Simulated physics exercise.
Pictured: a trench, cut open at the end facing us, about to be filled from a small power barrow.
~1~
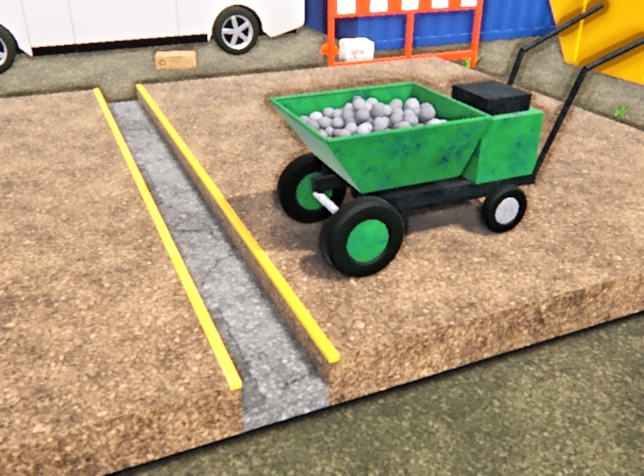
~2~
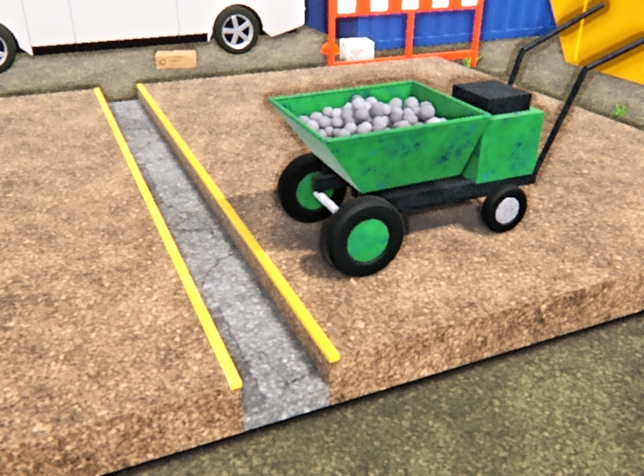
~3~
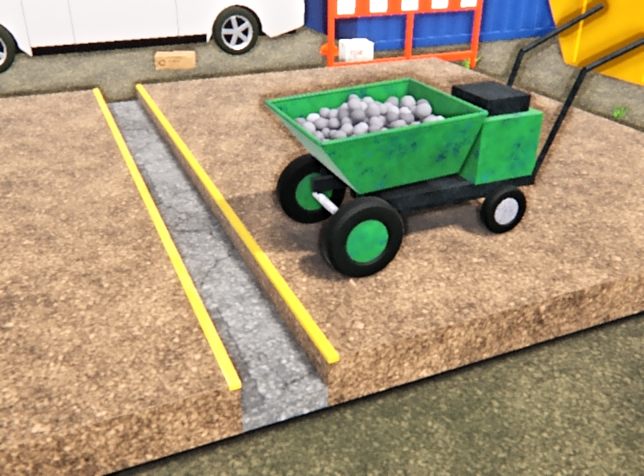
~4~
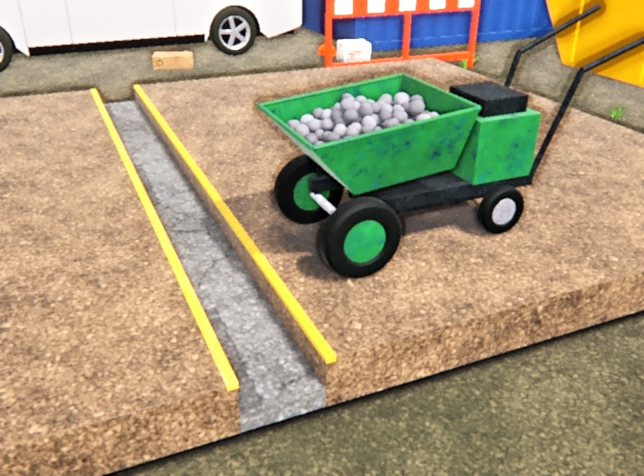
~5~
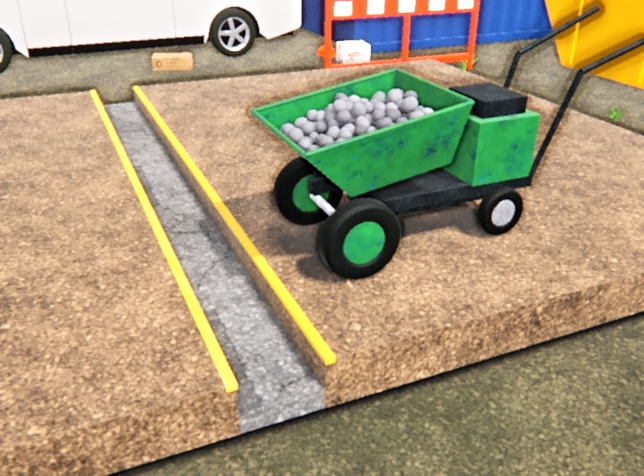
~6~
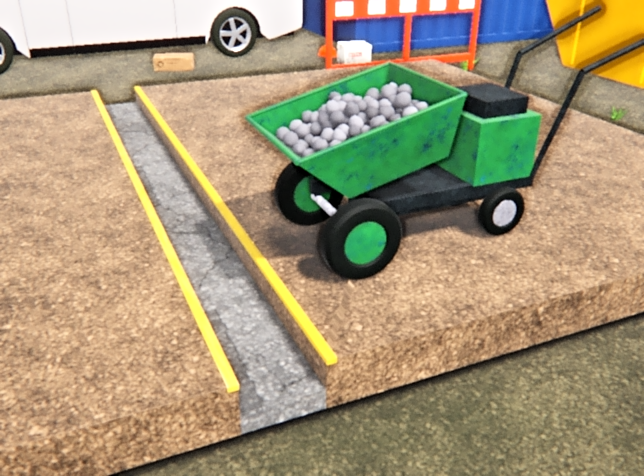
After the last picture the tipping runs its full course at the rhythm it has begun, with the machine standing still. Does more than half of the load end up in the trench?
More in than out.
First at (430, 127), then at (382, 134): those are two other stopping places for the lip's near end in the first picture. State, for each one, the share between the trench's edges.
Some 20 in a hundred, then some 70 in a hundred.
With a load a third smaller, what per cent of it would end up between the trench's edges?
I'd say close to 90 per cent of it.
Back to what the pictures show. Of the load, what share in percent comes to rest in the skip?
Some 5 per cent.
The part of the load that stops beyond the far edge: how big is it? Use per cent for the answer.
Roughly 15 percent.
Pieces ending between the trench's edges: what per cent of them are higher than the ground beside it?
Close to 20 percent.
Soon after the last picture, skip tipped well over; all in the skip.
A little later, skip tipped steeply; most in the skip; a small part in or heaped over the trench; a stray few beyond it; a stray few falling.
Later still, skip tipped right over; about a quarter in the skip; about two thirds in or heaped over the trench; a small part beyond it.
By the end, skip tipped right over; a small part in the skip; most in or heaped over the trench; about a quarter beyond it.
